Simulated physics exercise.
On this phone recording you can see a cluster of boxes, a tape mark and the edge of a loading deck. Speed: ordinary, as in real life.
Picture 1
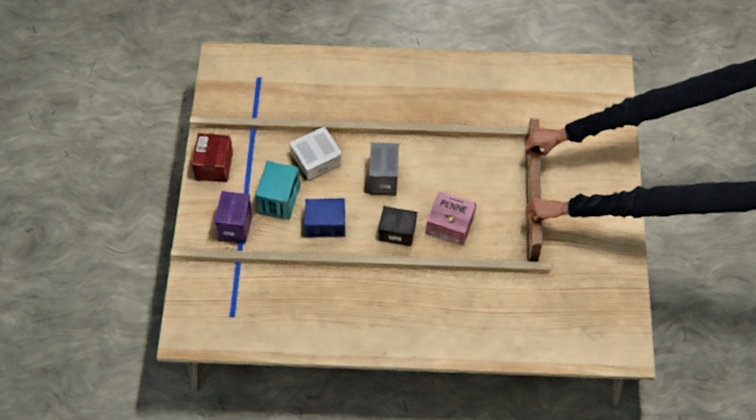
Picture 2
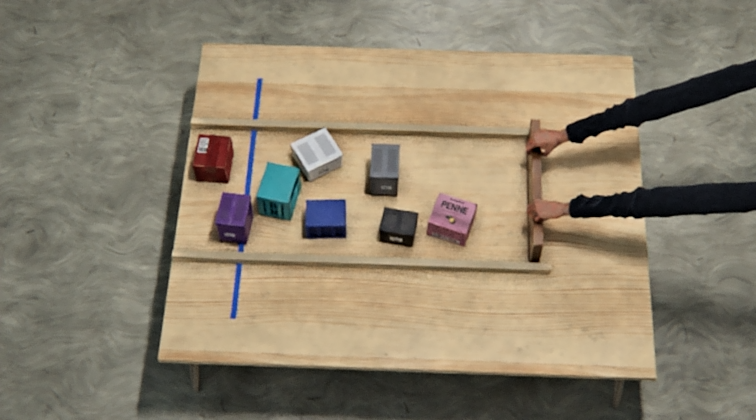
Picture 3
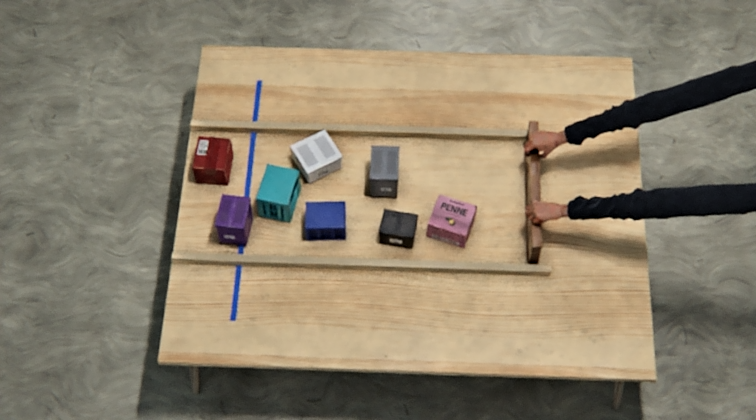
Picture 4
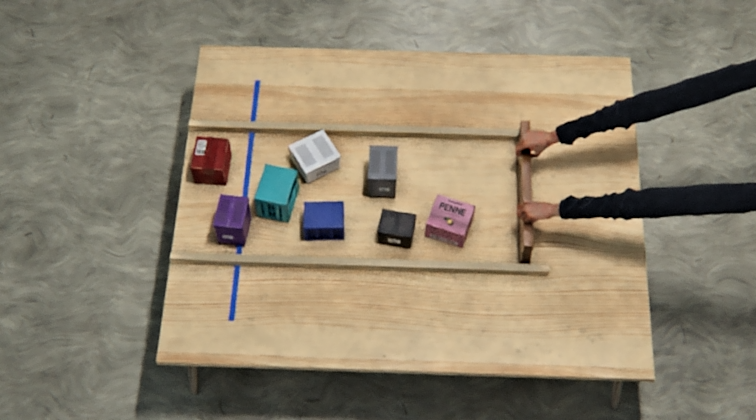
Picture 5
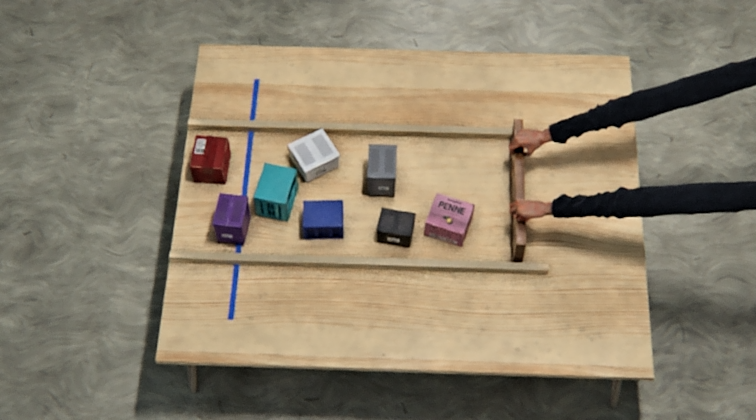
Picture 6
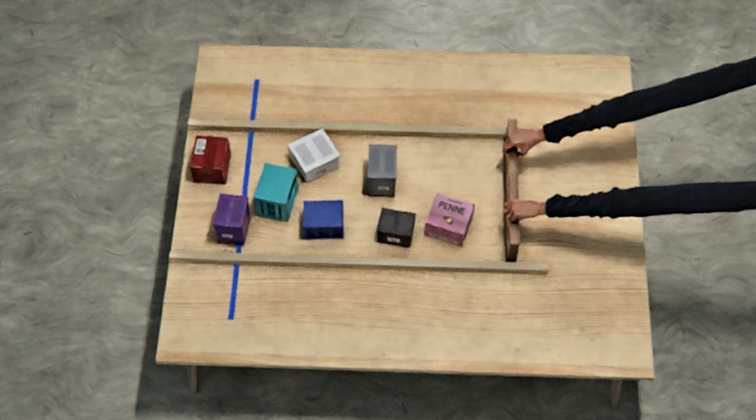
On a wooden tabletop, two dark-sleeved arms slowly sliding a plank a short way left between rails toward eight unmoving, mixed-colour boxes.
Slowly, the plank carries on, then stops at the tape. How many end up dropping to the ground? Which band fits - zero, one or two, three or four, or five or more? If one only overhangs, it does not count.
The band that fits is three or four.
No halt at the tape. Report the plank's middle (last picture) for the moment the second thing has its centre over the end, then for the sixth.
The first puts it near (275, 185), the next near (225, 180).
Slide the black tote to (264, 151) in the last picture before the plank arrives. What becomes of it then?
Starting there, it falls away.
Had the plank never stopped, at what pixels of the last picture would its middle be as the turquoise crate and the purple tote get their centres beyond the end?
The middle is at (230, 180) when it's the turquoise crate, and at (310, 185) when it's the purple tote.
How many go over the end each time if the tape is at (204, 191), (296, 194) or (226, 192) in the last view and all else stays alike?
Try 1: 6; try 2: 1; try 3: 5.
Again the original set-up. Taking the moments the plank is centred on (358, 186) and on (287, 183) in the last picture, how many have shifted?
Moved so far: 7, later 8.
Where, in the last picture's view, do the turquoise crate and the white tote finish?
The turquoise crate stops around (192, 183); the white tote around (203, 142).
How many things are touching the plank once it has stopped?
It touches 2.
Early on, none off yet; red parcel at rest near (211, 160); purple tote at rest near (233, 220); turquoise crate at rest near (277, 192).
A while later, none off yet; red parcel at rest near (211, 160); purple tote travelled about its own width near (201, 220); turquoise crate travelled about its own width near (247, 179).
Finally, the number that fall off is three or four; lost, blue crate, purple tote and red parcel.
